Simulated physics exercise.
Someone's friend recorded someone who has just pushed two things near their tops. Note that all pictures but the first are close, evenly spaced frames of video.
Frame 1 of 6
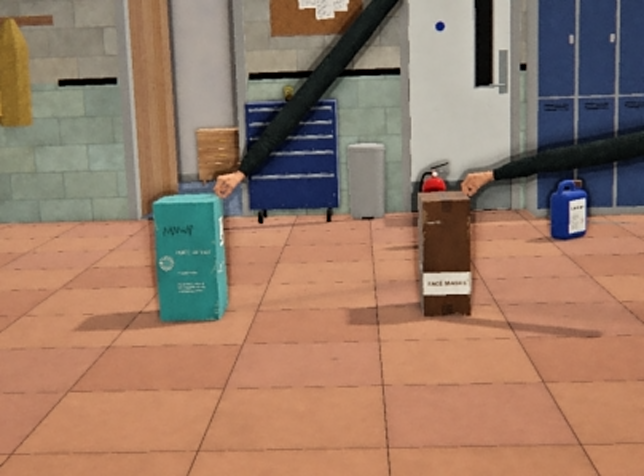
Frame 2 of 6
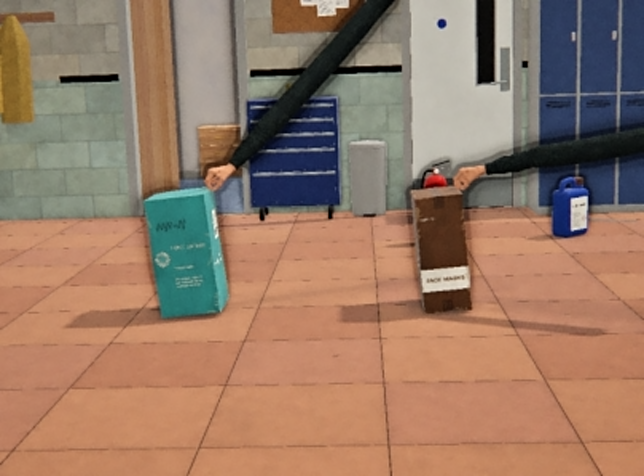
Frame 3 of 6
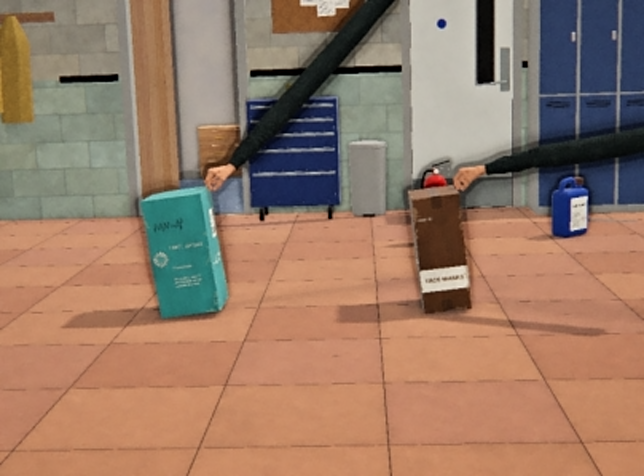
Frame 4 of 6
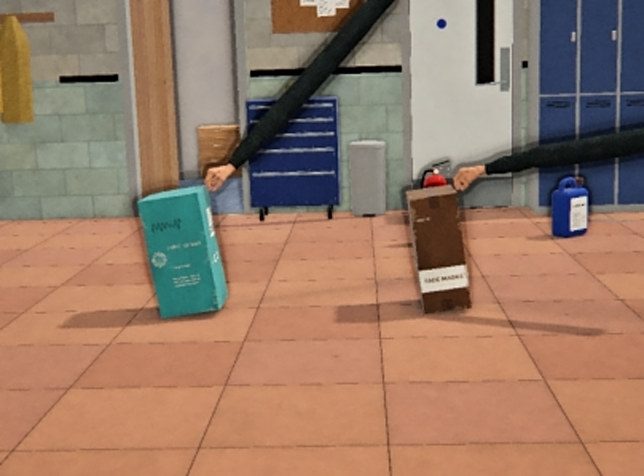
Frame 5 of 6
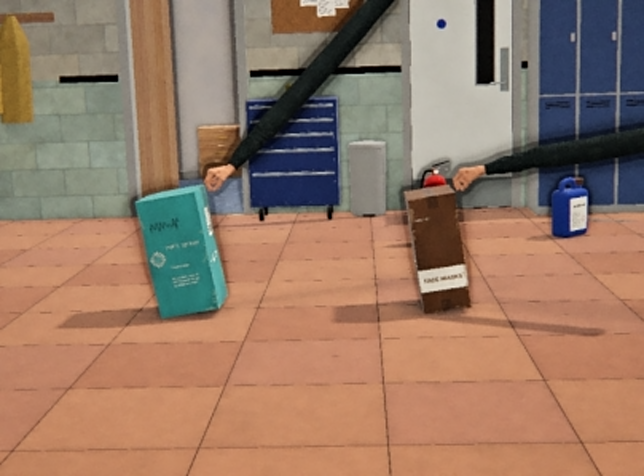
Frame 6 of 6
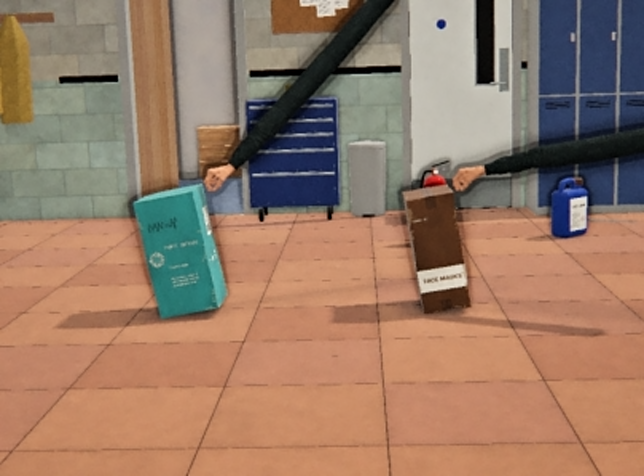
Turquoise and brown boxes leaning gradually leftward on a tiled floor, with a hand held near the top of each.
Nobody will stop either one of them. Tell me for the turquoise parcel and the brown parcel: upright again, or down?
At the end, the turquoise parcel stays standing, the brown parcel stays standing.
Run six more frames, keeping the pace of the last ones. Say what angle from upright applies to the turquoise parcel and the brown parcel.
Estimated tilts: Approx. 12° and approx. 10°.
Then, 0.30 s on from there, turquoise parcel 6° off upright near (186, 252); brown parcel upright near (445, 251).
Then, 0.58 s on from there, turquoise parcel 3° off upright near (195, 253); brown parcel upright near (443, 250).
In the end, the turquoise parcel returns to its base, near (192, 254); the brown parcel returns to its base, near (445, 251).
